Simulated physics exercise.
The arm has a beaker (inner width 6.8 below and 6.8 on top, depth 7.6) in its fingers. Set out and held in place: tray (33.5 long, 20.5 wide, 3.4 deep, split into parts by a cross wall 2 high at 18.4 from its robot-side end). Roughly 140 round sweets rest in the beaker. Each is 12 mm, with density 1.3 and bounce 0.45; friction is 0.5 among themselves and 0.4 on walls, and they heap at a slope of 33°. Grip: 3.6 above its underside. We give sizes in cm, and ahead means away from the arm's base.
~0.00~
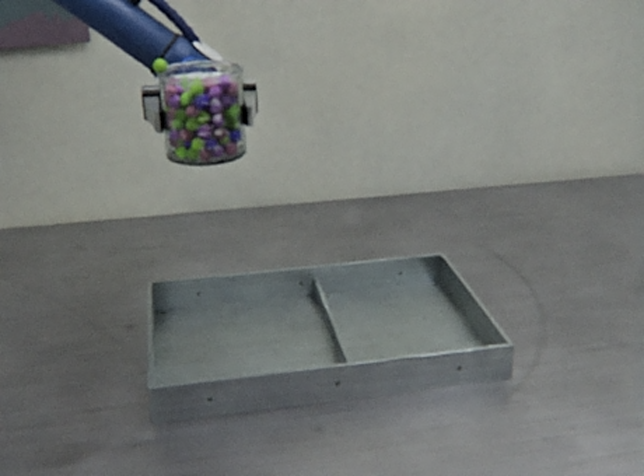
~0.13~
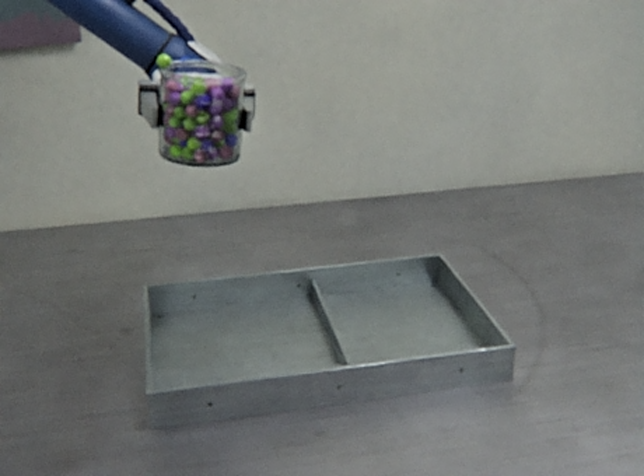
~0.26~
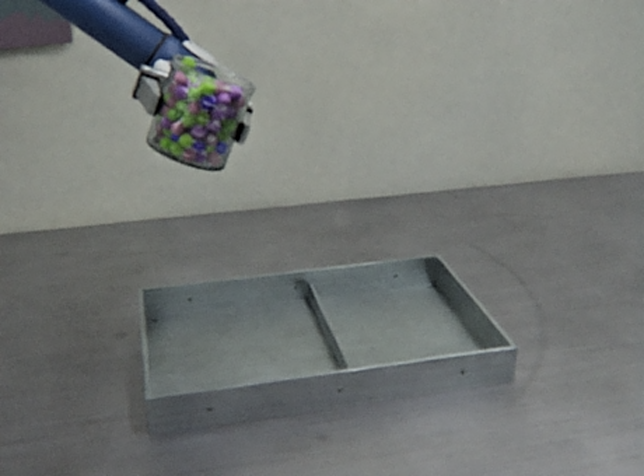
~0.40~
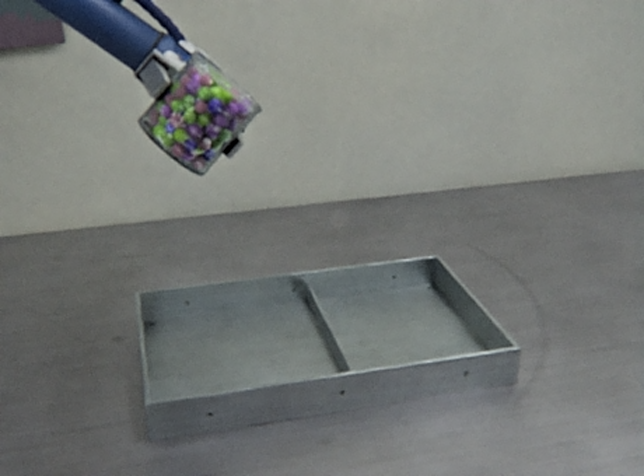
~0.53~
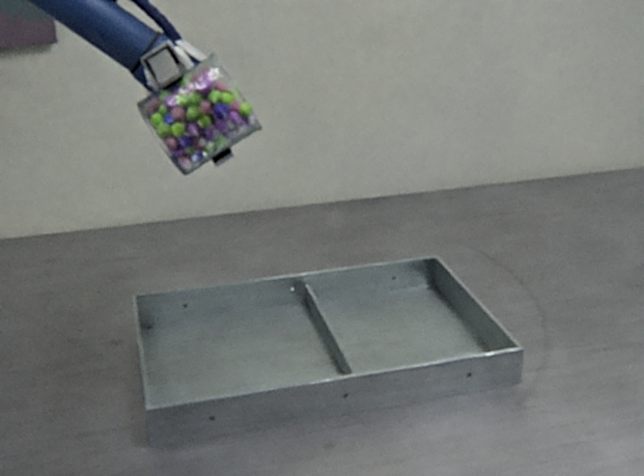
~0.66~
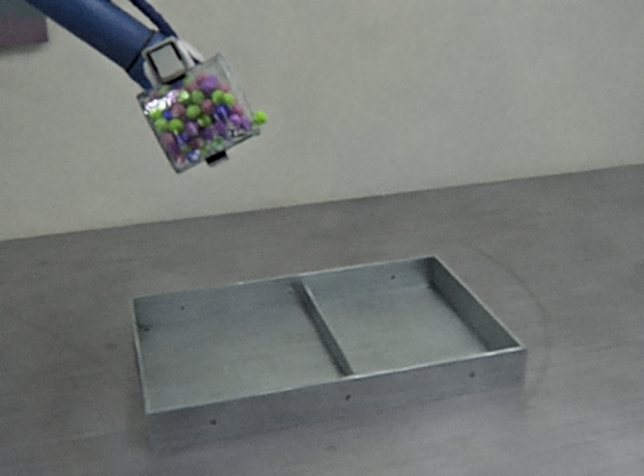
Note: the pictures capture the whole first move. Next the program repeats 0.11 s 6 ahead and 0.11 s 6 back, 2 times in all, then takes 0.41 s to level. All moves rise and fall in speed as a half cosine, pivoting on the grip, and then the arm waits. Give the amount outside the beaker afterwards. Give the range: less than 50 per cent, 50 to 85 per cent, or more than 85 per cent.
The share is 50 to 85 per cent.
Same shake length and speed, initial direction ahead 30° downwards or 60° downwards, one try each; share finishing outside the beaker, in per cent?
40 and 20 %.
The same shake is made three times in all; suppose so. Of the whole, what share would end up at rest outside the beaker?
It would come to about 80 %.
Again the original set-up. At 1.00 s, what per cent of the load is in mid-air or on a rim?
Roughly 29 percent.
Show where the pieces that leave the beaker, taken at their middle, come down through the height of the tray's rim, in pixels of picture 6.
Near (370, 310).
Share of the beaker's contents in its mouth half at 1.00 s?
Mouth half share: Roughly 55 %.
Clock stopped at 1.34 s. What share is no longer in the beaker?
So far, about 75 in a hundred parts are out.
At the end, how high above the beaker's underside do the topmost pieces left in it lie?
The top sits some 4.5 cm up.
After 1.00 s, tilted 68° forward, highest piece 26 above the table; 61 in the beaker, 29 in the far-side part, 4 in the robot-side part, 2 on the table or floor, 39 in flight or on a rim.
After 1.34 s, tilted 25° forward, highest piece 26 above the table; 57 in the far-side part, 34 in the beaker, 31 in the robot-side part, 12 on the table or floor, 1 in flight or on a rim.
After 1.71 s, level, highest piece 27 above the table; 58 in the far-side part, 34 in the beaker, 29 in the robot-side part, 14 on the table or floor.
After 2.76 s, level, highest piece 26 above the table; 58 in the far-side part, 34 in the beaker, 29 in the robot-side part, 14 on the table or floor.
At rest, 58 in the far-side part, 34 in the beaker, 29 in the robot-side part, 14 on the table or floor. That is 75 % outside the beaker.
